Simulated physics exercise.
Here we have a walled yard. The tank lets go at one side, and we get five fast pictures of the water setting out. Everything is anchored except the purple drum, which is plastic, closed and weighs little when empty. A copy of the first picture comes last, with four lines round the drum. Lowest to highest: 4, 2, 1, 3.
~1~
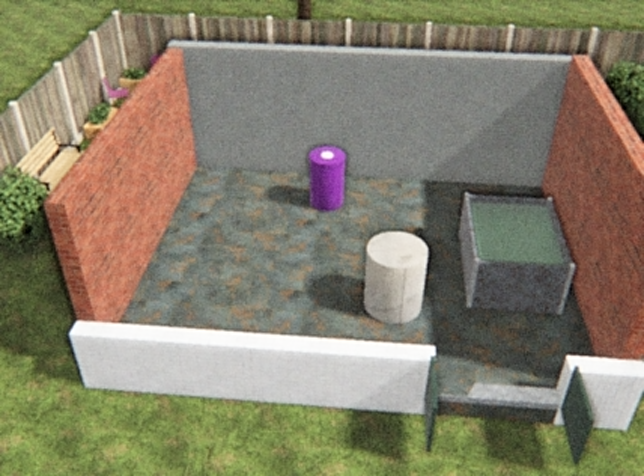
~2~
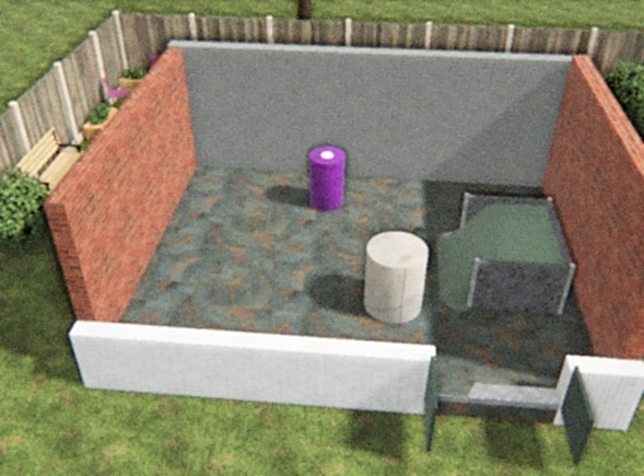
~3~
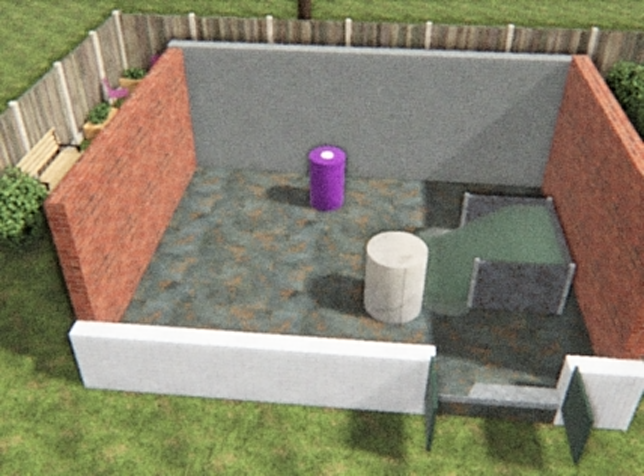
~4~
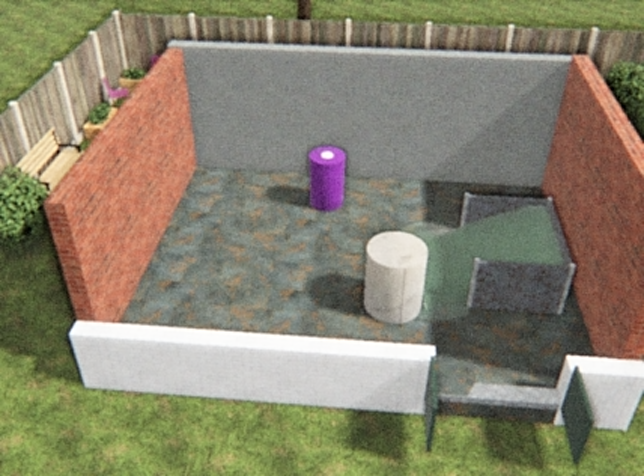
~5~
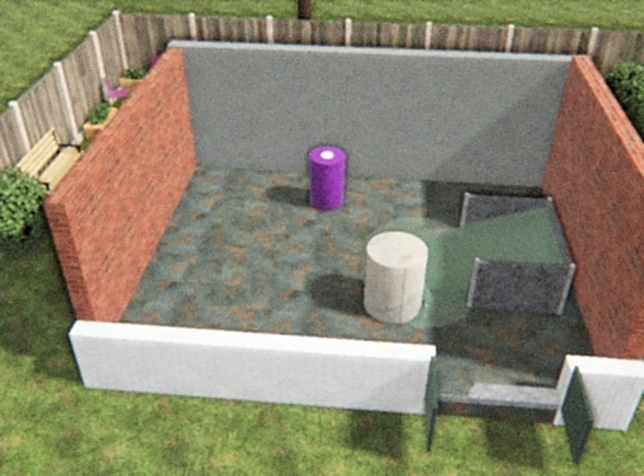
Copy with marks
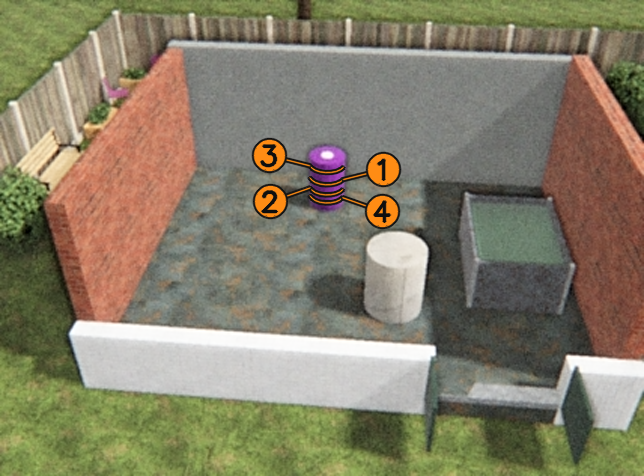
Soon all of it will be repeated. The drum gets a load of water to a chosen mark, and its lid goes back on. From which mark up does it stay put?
Take 4.
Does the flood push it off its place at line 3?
No, that is safe.
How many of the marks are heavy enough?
All four.
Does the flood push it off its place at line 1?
No, that is safe.
On the marked copy, 1 at (325, 184); 2 at (325, 194); 3 at (325, 172); 4 at (325, 202); from the bottom up 4, 2, 1, 3.
With 1, it does not move.
With 2, it does not move.
With 3, it does not move.
With 4, it does not move.
